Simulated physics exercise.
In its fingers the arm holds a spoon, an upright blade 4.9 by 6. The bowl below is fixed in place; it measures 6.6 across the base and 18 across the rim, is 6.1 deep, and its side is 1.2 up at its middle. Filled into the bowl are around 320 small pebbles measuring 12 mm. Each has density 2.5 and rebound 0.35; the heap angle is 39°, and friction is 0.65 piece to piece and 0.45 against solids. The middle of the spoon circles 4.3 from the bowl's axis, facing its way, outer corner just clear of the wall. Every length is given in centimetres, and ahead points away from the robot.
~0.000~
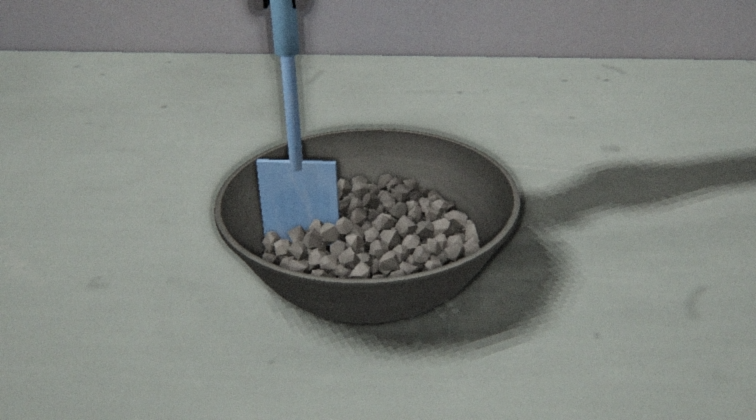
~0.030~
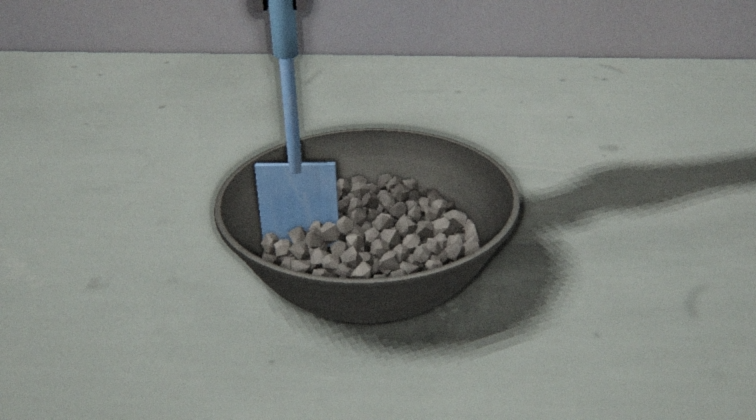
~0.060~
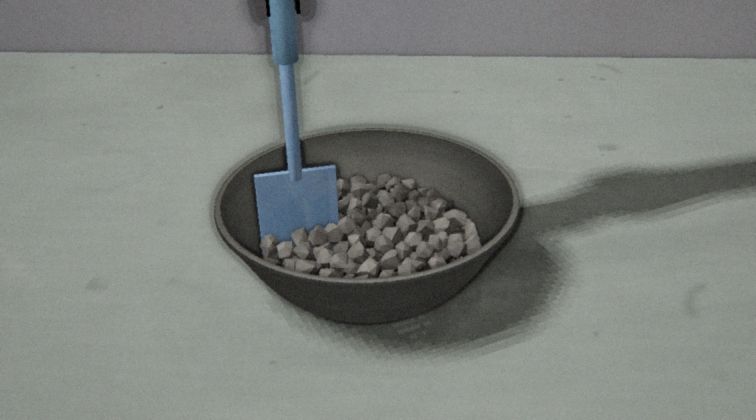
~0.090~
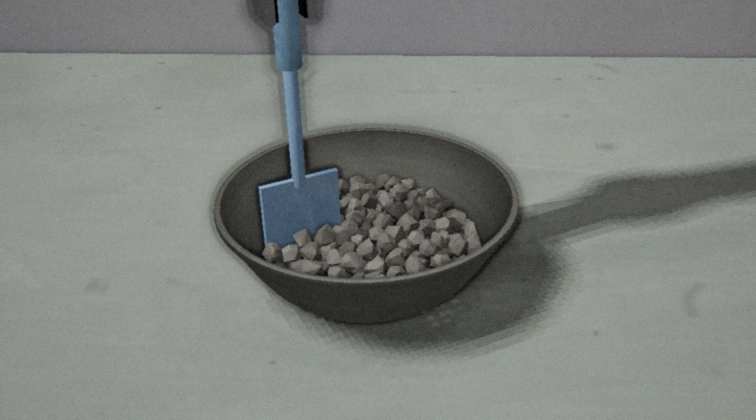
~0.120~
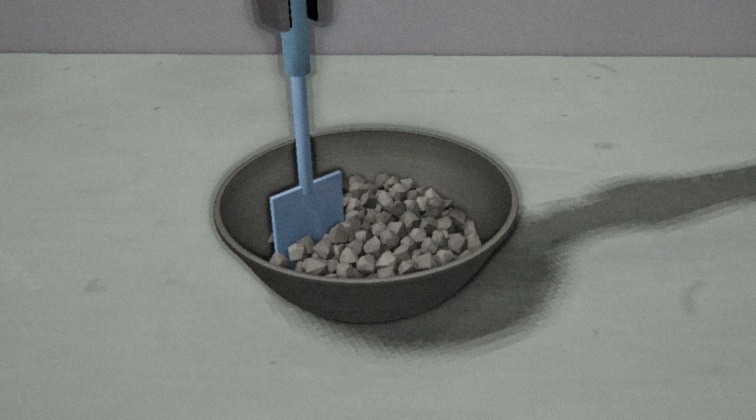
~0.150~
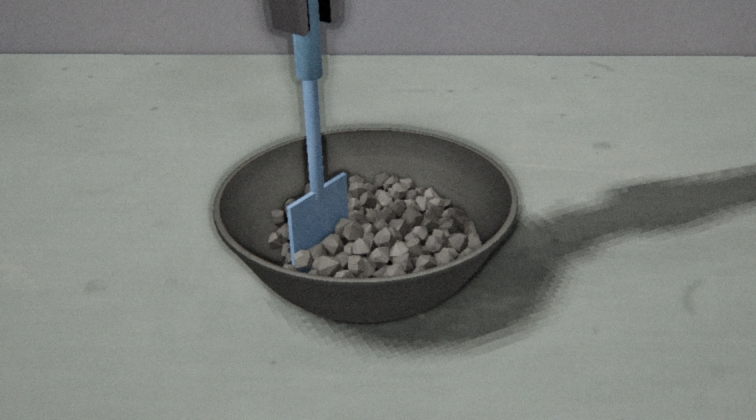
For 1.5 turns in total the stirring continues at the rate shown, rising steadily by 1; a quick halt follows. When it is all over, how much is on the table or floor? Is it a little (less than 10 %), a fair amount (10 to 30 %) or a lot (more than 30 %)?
A fair amount, from 10 to 30 %.
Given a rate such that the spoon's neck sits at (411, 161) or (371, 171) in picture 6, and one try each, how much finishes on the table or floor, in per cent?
So, roughly 50 percent the first time and 40 percent the second.
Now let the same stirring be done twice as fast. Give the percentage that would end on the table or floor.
Roughly 45 per cent.
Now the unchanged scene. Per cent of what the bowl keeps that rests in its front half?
Some 40 per cent.
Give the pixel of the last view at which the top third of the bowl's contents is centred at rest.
Roughly pixel (433, 207).
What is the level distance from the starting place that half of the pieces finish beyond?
Roughly 8 cm.
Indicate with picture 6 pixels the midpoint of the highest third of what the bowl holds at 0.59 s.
Upper-third centre: Approx. (356, 158) px.
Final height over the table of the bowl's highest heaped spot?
7.0 cm or so.
By 0.59 s, 246° round, highest piece 9 above the table; 290 in the bowl, 19 on the table or floor, 7 in flight or on the tool.
By 1.03 s, 76° round, highest piece 8 above the table; 256 in the bowl, 55 on the table or floor, 5 in flight or on the tool.
By 1.45 s, 180° round, highest piece 7 above the table; 244 in the bowl, 72 on the table or floor.
By 2.15 s, 180° round, highest piece 7 above the table; 244 in the bowl, 72 on the table or floor.
Final count, 244 in the bowl, 72 on the table or floor. That is 23 % on the table or floor.
